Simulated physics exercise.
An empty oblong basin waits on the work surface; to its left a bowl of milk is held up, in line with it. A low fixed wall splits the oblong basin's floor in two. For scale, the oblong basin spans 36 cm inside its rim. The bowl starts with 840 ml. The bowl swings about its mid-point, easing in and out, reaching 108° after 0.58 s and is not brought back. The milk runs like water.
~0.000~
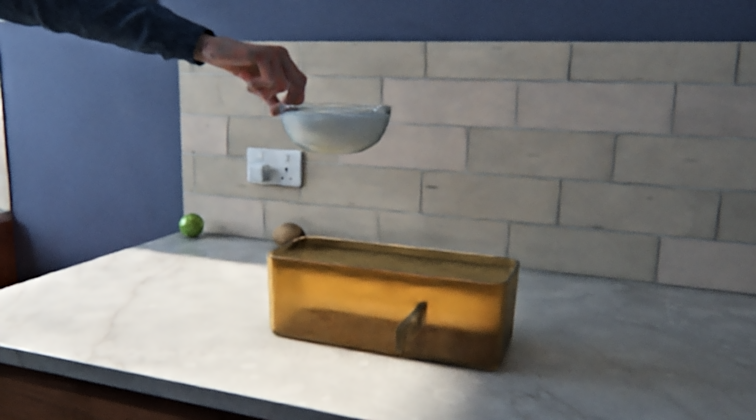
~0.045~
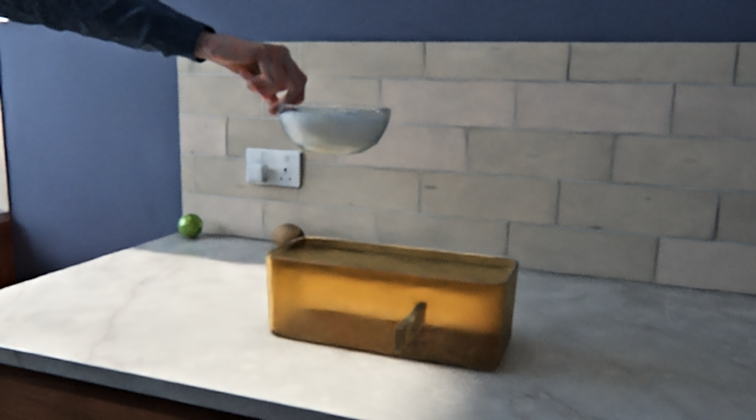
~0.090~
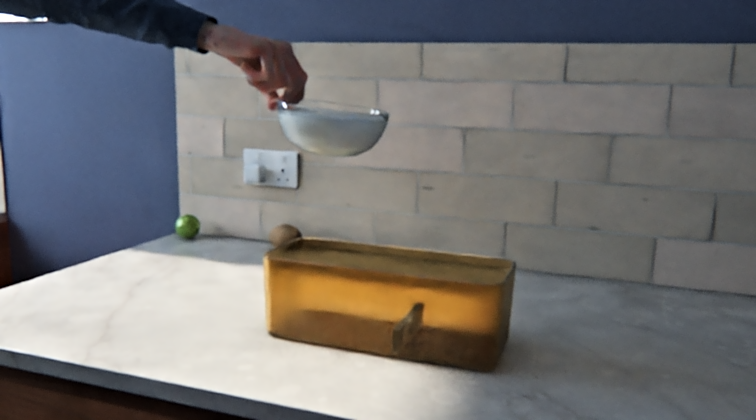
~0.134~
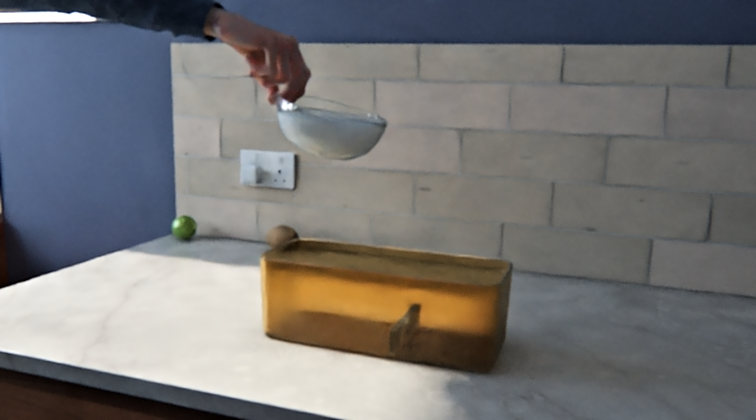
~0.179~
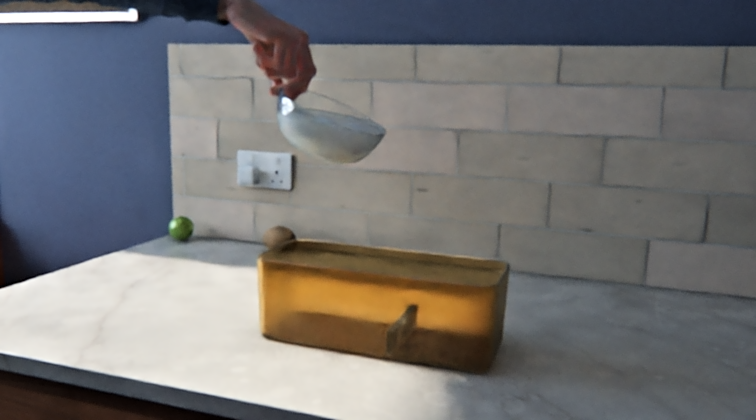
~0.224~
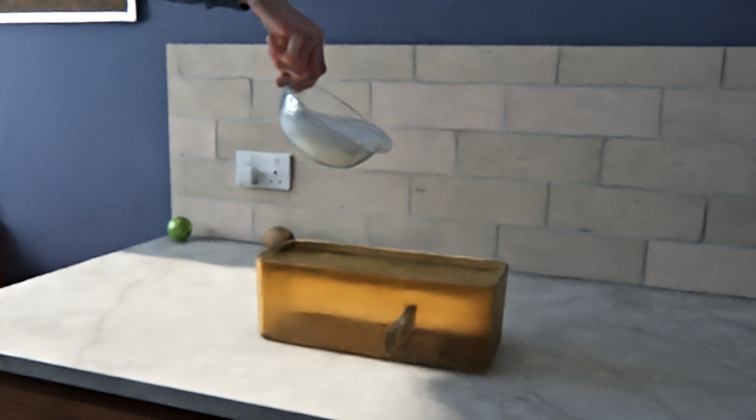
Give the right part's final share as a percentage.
Roughly 47 per cent is past the wall.
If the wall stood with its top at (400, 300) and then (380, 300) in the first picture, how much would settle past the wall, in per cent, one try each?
In turn about 70 and 80 per cent.
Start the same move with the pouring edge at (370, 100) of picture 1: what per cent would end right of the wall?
In that case some 35 per cent.
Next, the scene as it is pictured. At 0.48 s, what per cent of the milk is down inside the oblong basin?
About 38 per cent.
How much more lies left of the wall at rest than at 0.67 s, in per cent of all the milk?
Near 16 in a hundred.
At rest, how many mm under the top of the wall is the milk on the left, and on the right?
Some 22 mm on the left and 14 mm on the right.
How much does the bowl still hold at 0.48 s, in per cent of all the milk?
About 6 per cent.
By 0.48 s the tilt is 100° and 6 per cent is still to pour, 2 is left of the wall and 35 right of it.
By 0.67 s the tilt is 108° and 0 per cent is still to pour, 32 is left of the wall and 54 right of it.
By 0.87 s the tilt is 108° and 0 per cent is still to pour, 37 is left of the wall and 55 right of it.
By 1.08 s the tilt is 108° and 0 per cent is still to pour, 46 is left of the wall and 48 right of it.
At rest 47 per cent lies left of the wall, 47 right of it and 6 outside.
